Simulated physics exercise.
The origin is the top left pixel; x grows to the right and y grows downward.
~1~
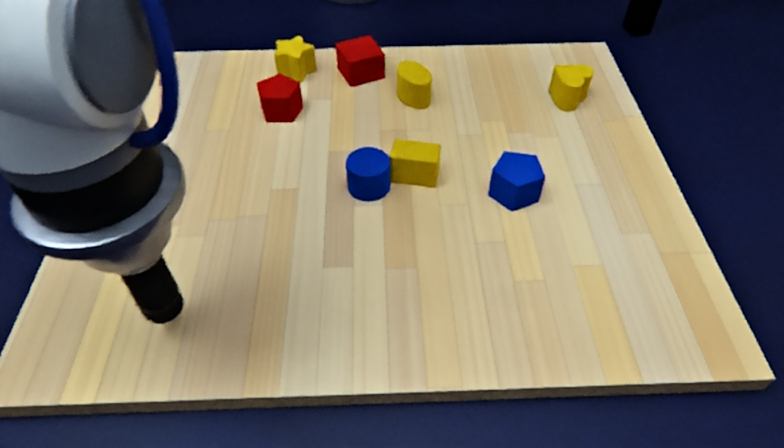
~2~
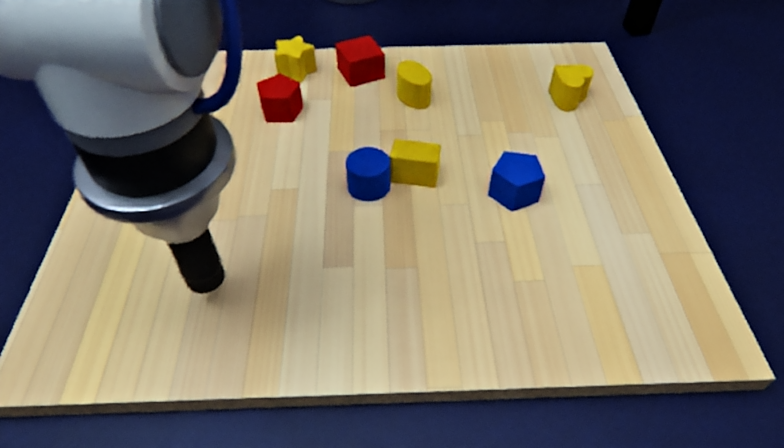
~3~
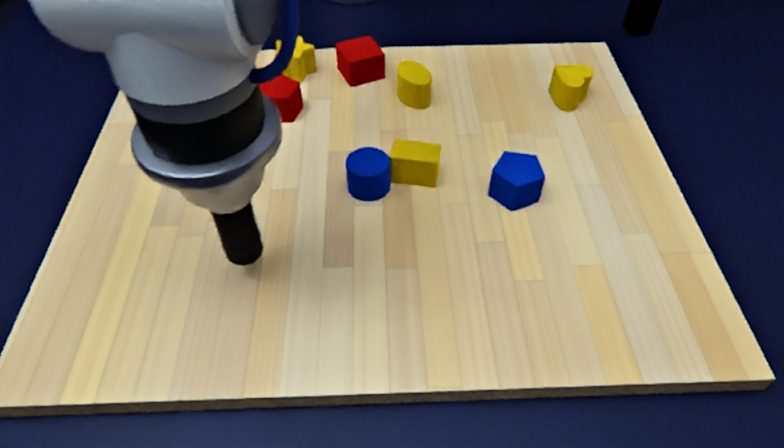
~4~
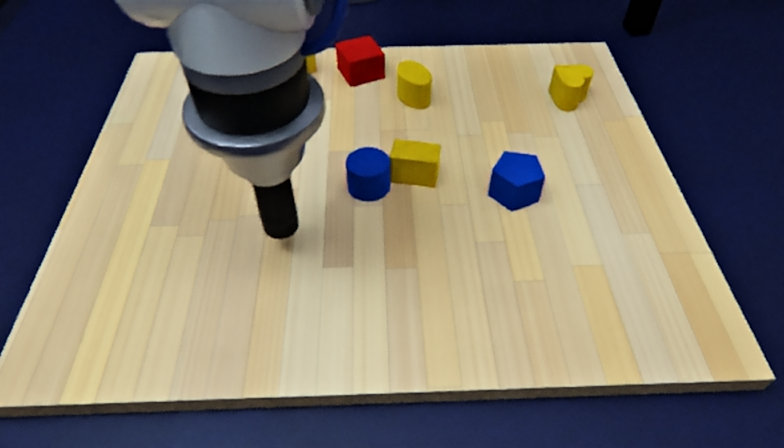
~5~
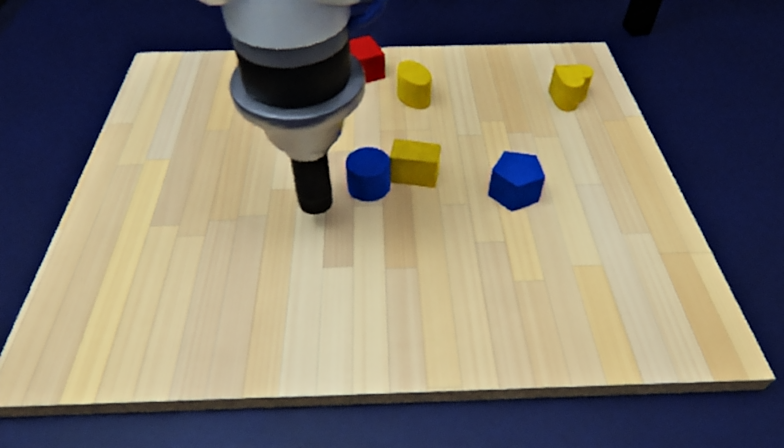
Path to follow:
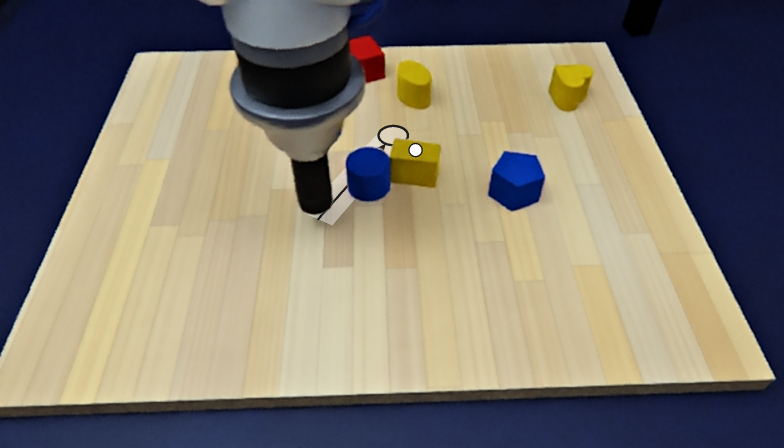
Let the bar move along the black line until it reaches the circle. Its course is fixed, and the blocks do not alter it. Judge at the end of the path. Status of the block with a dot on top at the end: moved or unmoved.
It gets displaced.
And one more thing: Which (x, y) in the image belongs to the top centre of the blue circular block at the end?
Pixel (408, 141).
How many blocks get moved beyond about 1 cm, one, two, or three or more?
I count two.
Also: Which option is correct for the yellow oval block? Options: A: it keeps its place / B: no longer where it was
A: It keeps its place.
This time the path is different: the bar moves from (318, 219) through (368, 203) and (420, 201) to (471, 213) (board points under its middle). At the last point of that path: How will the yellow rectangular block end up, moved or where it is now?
By then it is displaced.
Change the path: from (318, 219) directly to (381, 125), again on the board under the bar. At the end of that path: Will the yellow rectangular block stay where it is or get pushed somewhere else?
It is no longer where it was.
Drawn move, from (318, 219) to (393, 135); the dot is on the yellow rectangular block.
What follows on the original path. One third of the way, bar (344, 172); blue circular block (380, 154); yellow rectangular block (428, 147).
Two thirds of the way, bar (370, 144); blue circular block (405, 142); yellow rectangular block (452, 148), turned 15° anticlockwise.
At the end, bar (393, 119); blue circular block (408, 141); yellow oval block still; yellow rectangular block (455, 148), turned 15° anticlockwise.
